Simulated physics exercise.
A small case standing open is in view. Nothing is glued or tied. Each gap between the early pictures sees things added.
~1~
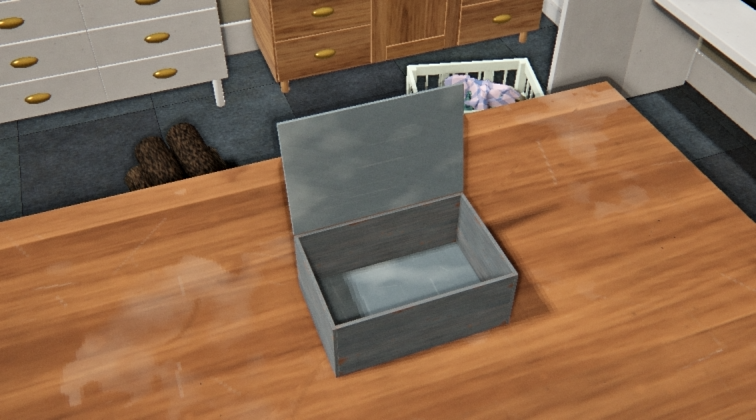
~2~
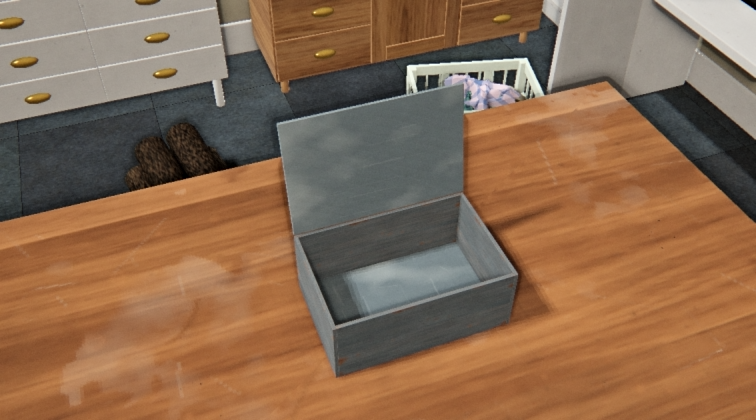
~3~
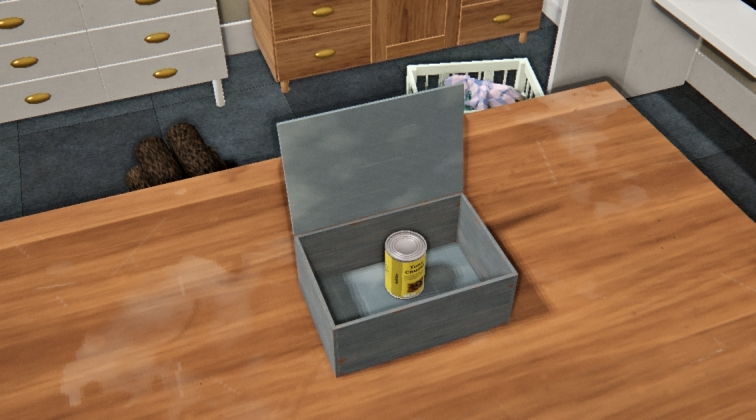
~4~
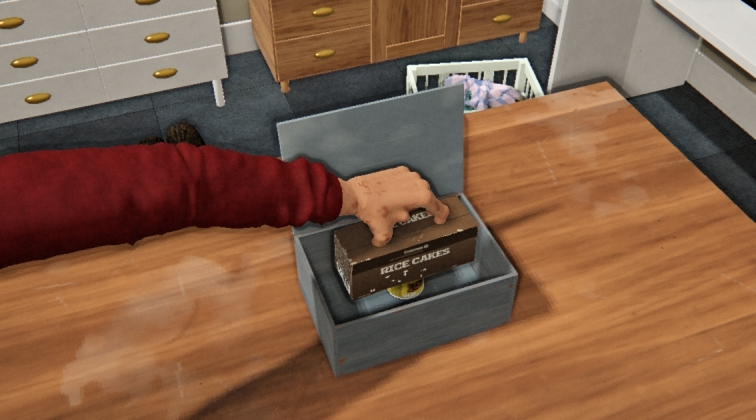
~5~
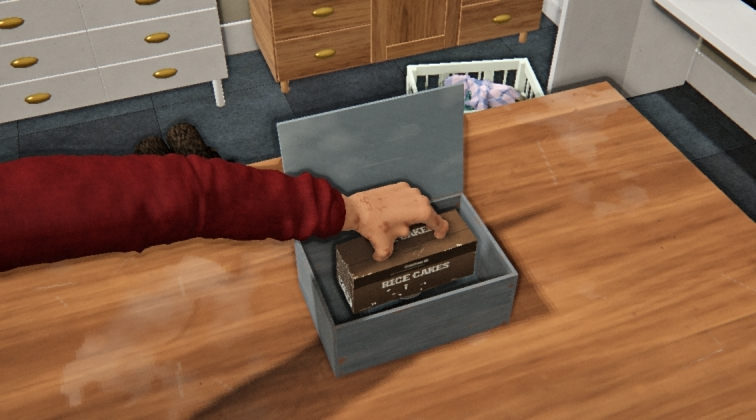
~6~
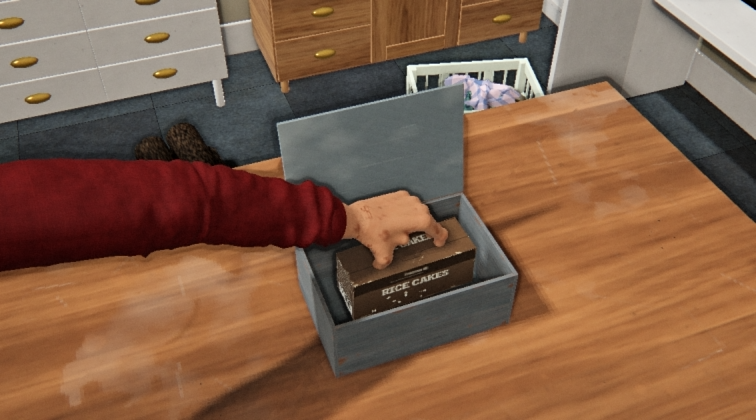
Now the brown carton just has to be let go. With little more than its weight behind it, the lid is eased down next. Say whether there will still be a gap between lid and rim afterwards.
There will be no gap.
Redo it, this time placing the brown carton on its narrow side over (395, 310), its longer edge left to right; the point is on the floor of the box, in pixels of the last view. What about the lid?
Then it sits on the rim.
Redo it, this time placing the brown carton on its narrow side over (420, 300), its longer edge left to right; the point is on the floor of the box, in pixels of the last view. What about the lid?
Then the lid comes down fully.
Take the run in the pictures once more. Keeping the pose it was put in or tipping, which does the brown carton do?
Observation: It keeps the set orientation.
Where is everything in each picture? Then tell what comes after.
In the first frame, the last thing is not in view yet.
In the second frame, the last thing is not in view yet.
In the third frame, the last thing is not in view yet; yellow tin (405, 266).
In the fourth frame, on its way; brown carton (405, 247).
In the fifth frame, on its way; brown carton (406, 260).
In the sixth frame, put in, still held; brown carton (406, 268).
Then, 0.30 s after the last picture, brown carton slid a little near (404, 305).
Then, 1.40 s after the last picture, lid 72° above the rim; brown carton slid a little near (404, 310).
Then, 1.80 s after the last picture, lid 44° above the rim; brown carton slid a little near (404, 310).
Then, 2.20 s after the last picture, lid 10° above the rim; brown carton slid a little near (404, 310).
At rest, lid shut; moved from the start, brown carton; yellow tin in place. Seen from the same camera at the end, brown carton near (404, 310).
